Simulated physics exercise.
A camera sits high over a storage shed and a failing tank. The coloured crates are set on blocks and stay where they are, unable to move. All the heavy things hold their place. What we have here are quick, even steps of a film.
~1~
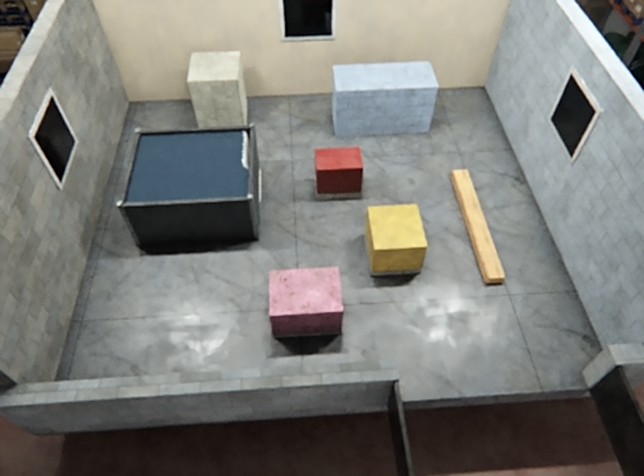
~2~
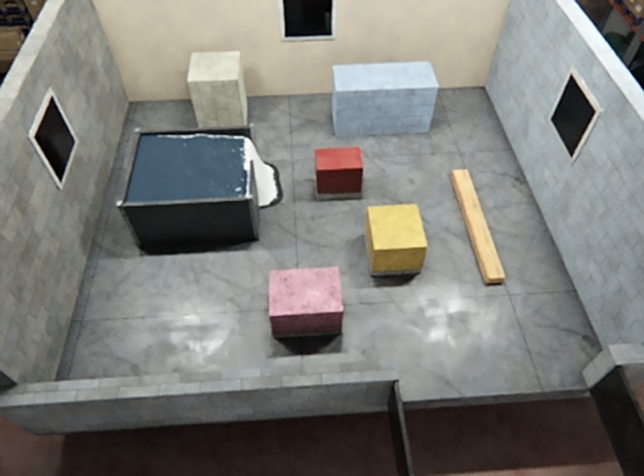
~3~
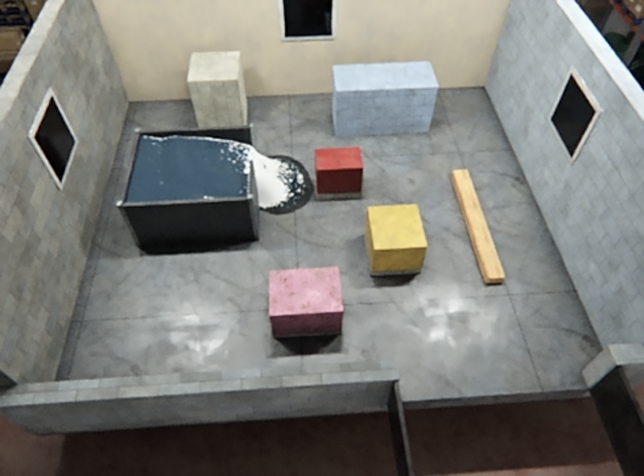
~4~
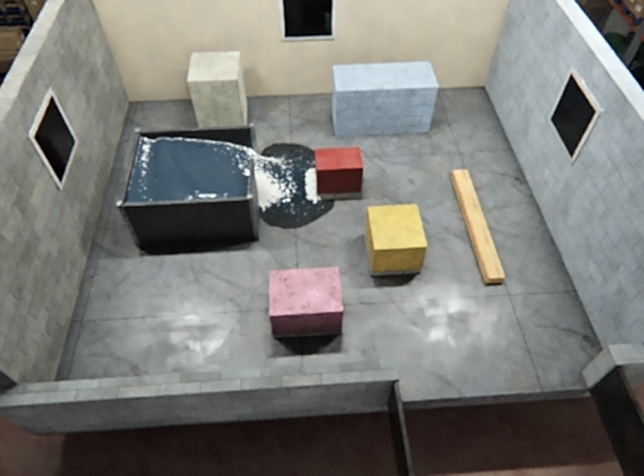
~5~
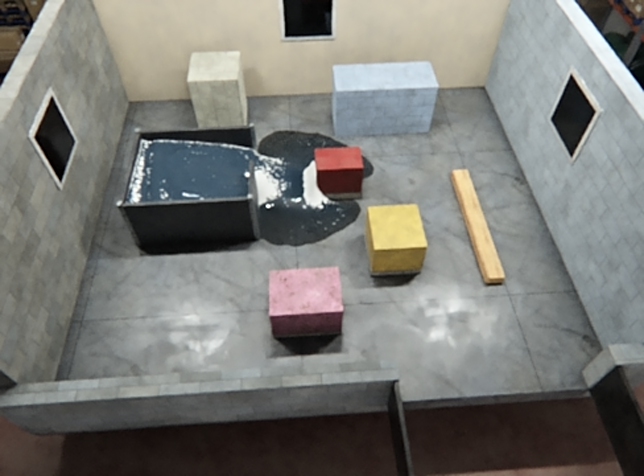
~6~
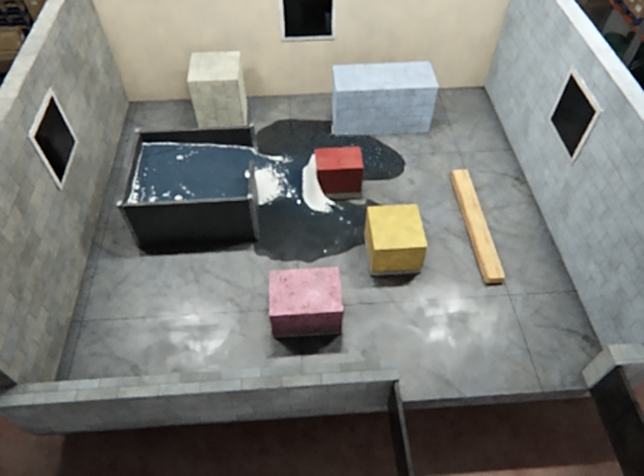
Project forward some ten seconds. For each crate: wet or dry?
My prediction: The yellow crate will be within the water's reach; the red crate will be within the water's reach; the pink crate will be within the water's reach.
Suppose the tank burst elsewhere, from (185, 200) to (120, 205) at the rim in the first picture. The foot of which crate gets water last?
My pick is the red-painted one.
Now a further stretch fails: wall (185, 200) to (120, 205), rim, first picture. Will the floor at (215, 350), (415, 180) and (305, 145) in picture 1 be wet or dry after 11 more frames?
Going through them in turn: Reached by the flood, then still unsoaked, then still unsoaked.
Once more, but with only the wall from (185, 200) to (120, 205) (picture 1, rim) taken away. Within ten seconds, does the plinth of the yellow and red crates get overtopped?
After that, yellow stays clear, while red stays clear.
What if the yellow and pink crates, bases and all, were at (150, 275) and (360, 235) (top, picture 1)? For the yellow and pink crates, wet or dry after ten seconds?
Reading - yellow crate: Untouched, pink crate: Flooded.
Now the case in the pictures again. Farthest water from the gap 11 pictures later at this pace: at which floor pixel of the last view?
I'd put it around (481, 91).
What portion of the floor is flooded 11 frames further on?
Around 40 percent.
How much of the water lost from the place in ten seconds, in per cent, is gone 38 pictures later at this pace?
Estimated share: Close to 50 %.
A moment on, water covers 25 % of the floor; the yellow crate water round its plinth, the red crate water round its plinth, the pink crate water round its plinth.
Next, water covers 40 % of the floor; the yellow crate water round its plinth, the red crate water round its plinth, the pink crate water round its plinth.
Then, water covers 65 % of the floor; the yellow crate water round its plinth, the red crate water round its plinth, the pink crate water round its plinth.
Later, water covers 90 % of the floor; the yellow crate water round its plinth, the red crate water round its plinth, the pink crate water round its plinth.
In the end, water covers 95 % of the floor; the yellow crate was topped, the red crate was topped, the pink crate was topped.
